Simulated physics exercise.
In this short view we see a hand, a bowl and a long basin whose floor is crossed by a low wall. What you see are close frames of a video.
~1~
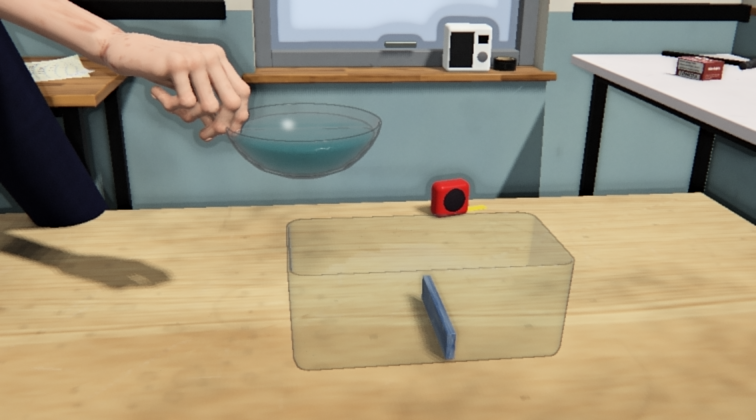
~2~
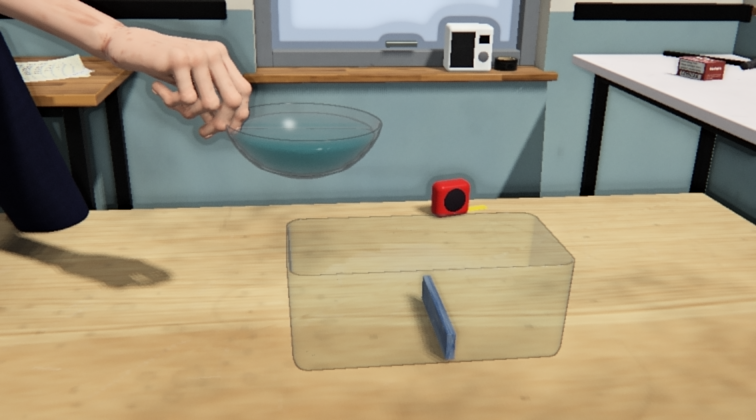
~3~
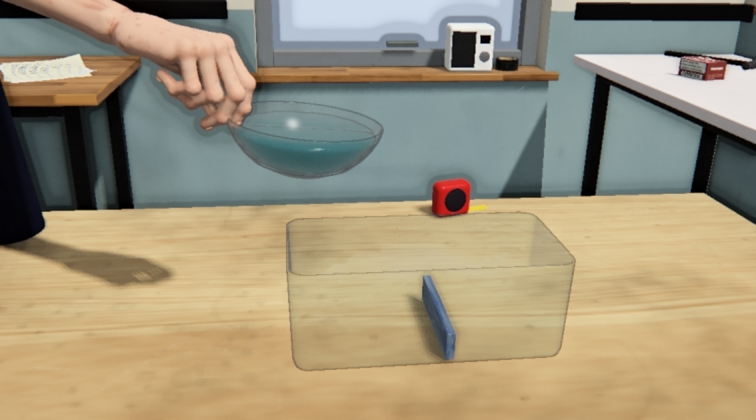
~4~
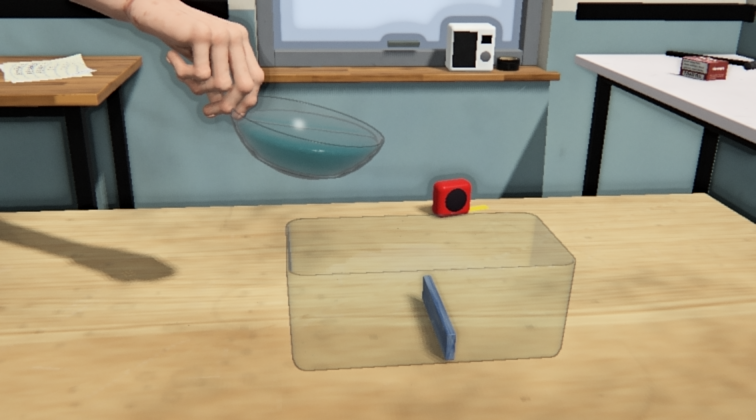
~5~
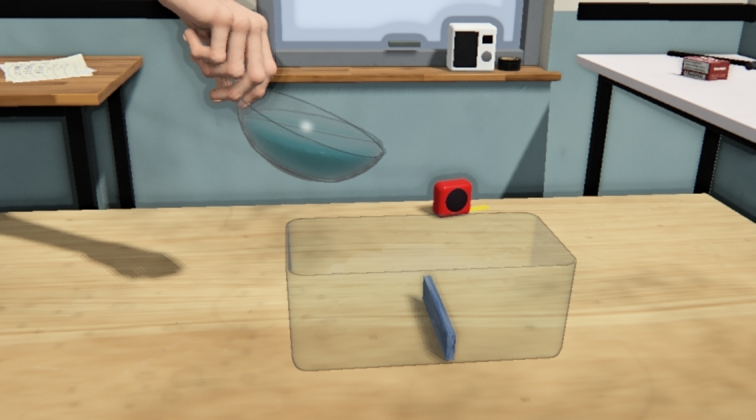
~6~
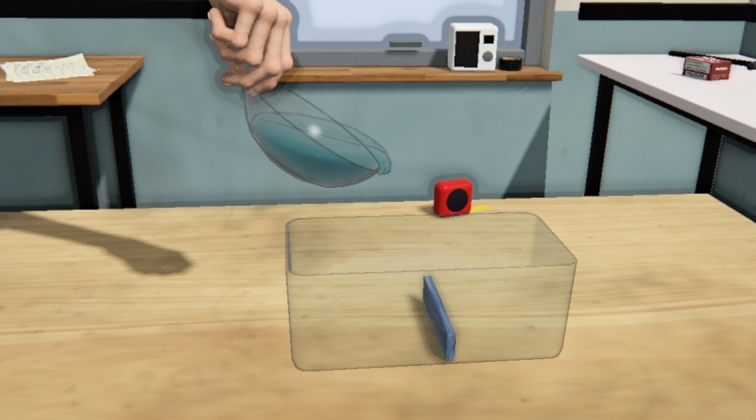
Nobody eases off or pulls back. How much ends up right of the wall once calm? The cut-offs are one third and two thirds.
The share right of the wall is left smaller than one third.
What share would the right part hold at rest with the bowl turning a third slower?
About 25 %.
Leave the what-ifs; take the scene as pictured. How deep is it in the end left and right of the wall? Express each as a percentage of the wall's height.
Left part: 40 per cent; right part: 20.
A moment on, the bowl is tipped right over and 0 per cent is still to pour, 84 is left of the wall and 5 right of it.
Next, the bowl is tipped right over and 0 per cent is still to pour, 69 is left of the wall and 17 right of it.
Then the bowl is tipped right over and 0 per cent is still to pour, 64 is left of the wall and 25 right of it.
Later the bowl is tipped right over and 0 per cent is still to pour, 64 is left of the wall and 26 right of it.
In the end 64 per cent lies left of the wall, 26 right of it and 10 outside.
